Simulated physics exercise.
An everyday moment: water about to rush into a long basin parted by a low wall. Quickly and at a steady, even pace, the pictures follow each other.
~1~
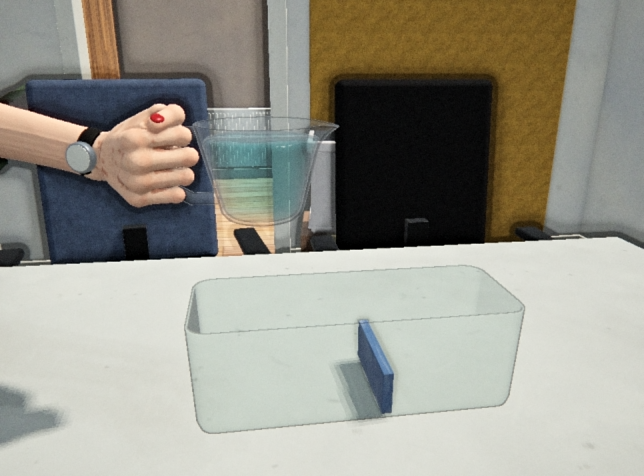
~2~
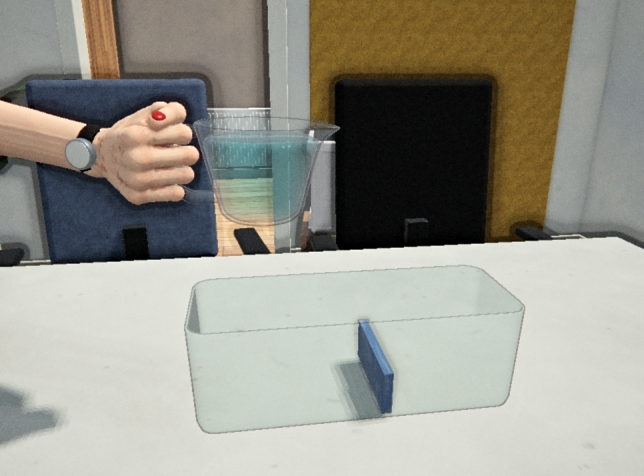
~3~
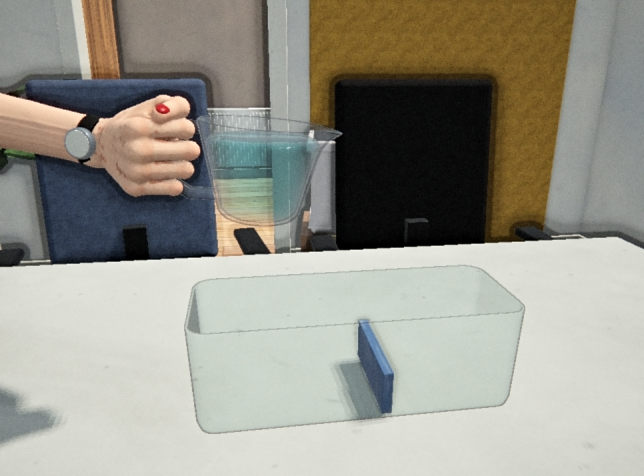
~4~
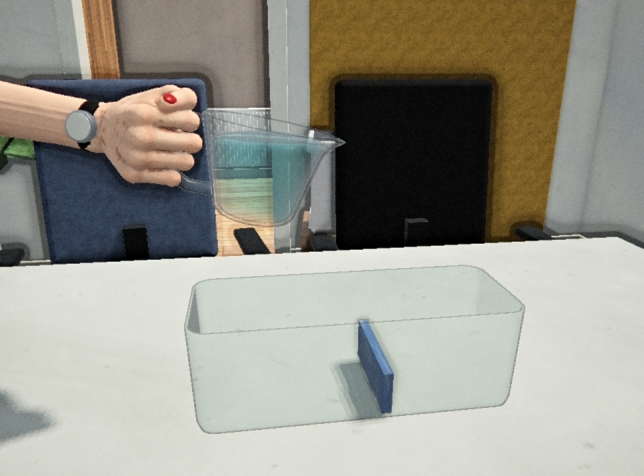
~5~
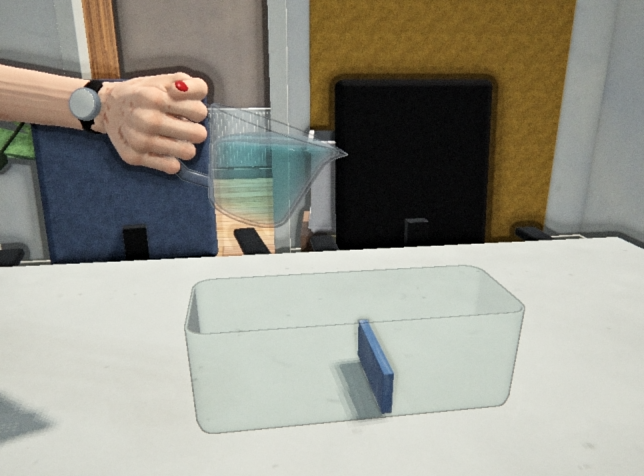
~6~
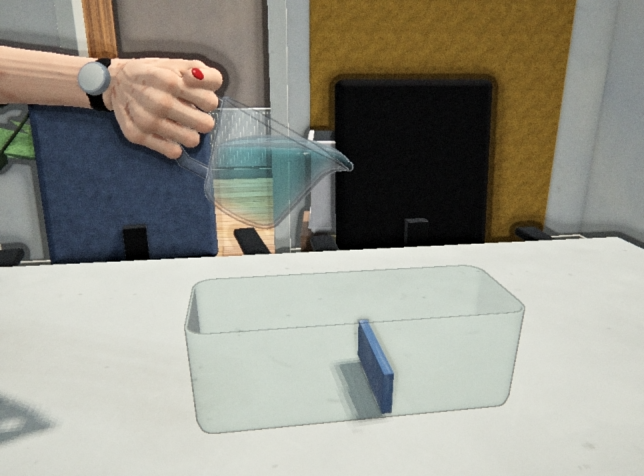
A hand wearing a watch gradually tilting a clear jug of water rightward above a clear basin with a low blue divider.
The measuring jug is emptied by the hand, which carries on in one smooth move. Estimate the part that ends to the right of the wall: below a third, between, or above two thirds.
The right side is left with enough for a third but not past two thirds.
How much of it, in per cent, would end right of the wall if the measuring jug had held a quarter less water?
That share would be some 35 parts in a hundred.
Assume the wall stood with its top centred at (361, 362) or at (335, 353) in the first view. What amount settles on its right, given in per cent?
About 70 per cent, then about 95 per cent.
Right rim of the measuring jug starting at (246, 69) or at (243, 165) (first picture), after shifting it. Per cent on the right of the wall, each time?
Roughly 10 percent on the first try and 5 percent on the second.
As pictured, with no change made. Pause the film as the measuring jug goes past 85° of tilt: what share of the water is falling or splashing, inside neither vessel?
It's close to 30 %.
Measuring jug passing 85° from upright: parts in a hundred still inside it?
Near 40 percent is still in there.
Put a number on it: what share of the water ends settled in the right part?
I'd put it at about 55 per cent.
A moment on, the measuring jug is tipped on its side and 38 per cent is still to pour, 3 is left of the wall and 30 right of it.
Next, the measuring jug is tipped right over and 4 per cent is still to pour, 37 is left of the wall and 53 right of it.
Then the measuring jug is tipped right over and 0 per cent is still to pour, 46 is left of the wall and 52 right of it.
Later the measuring jug is tipped right over and 0 per cent is still to pour, 46 is left of the wall and 53 right of it.
Finally, 46 per cent lies left of the wall, 53 right of it and 1 outside.
